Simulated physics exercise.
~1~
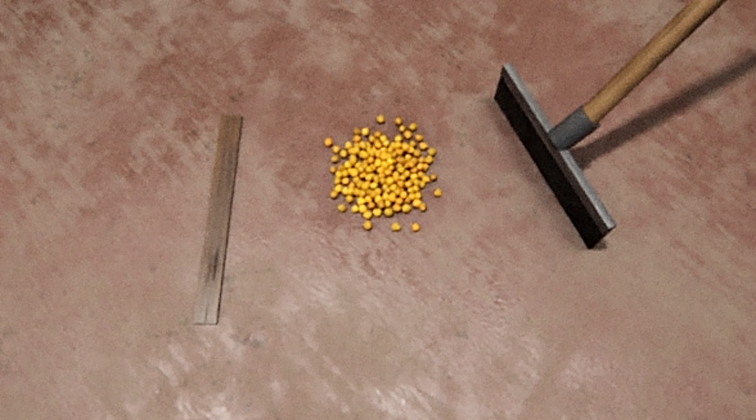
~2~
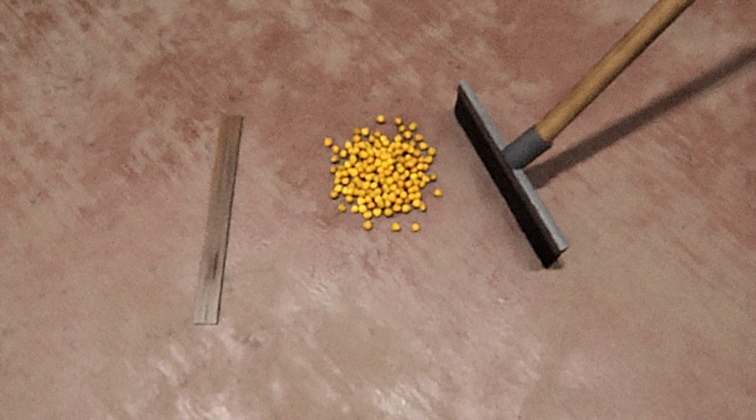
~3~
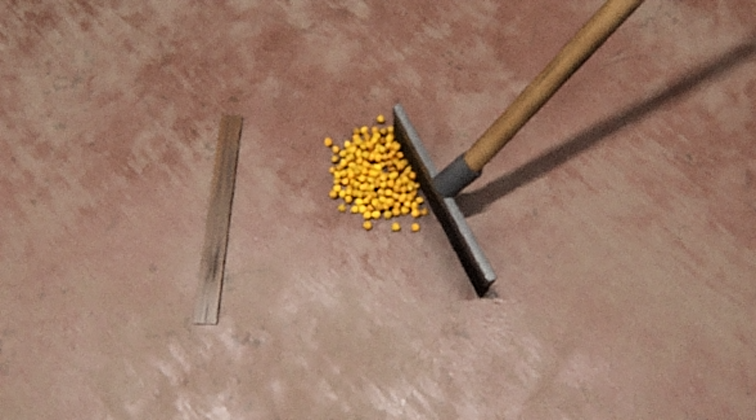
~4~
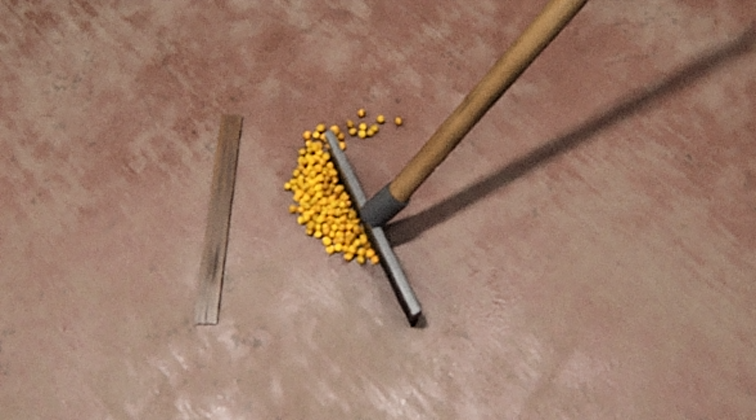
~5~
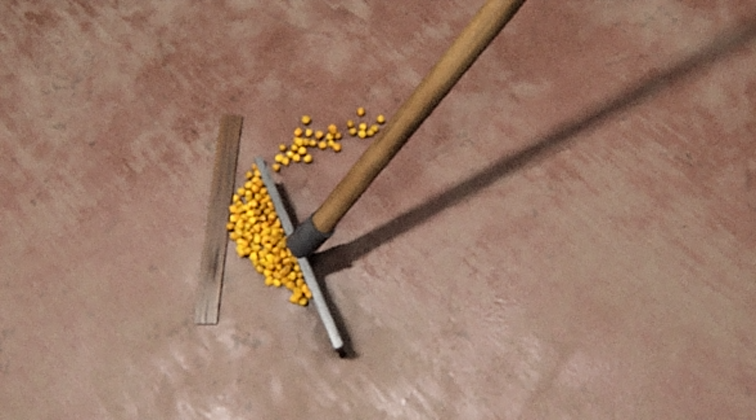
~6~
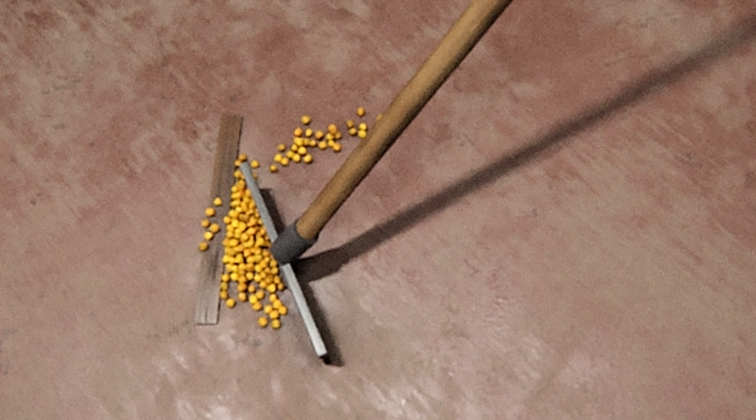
A squeegee with a wooden handle and a dark blade edged in grey stands at the right of a mottled reddish-brown floor, seen from above at an angle. A loose heap of yellow maize kernels lies near the middle, and a narrow, weathered wooden strip is fixed to the left. The slanted blade slides left and slightly down, reaches the heap and pushes most of it along, while some kernels slip past its upper end and trail behind. The kernels bunch against the strip, and a few ride onto it. At the end, most remain packed between blade and strip.
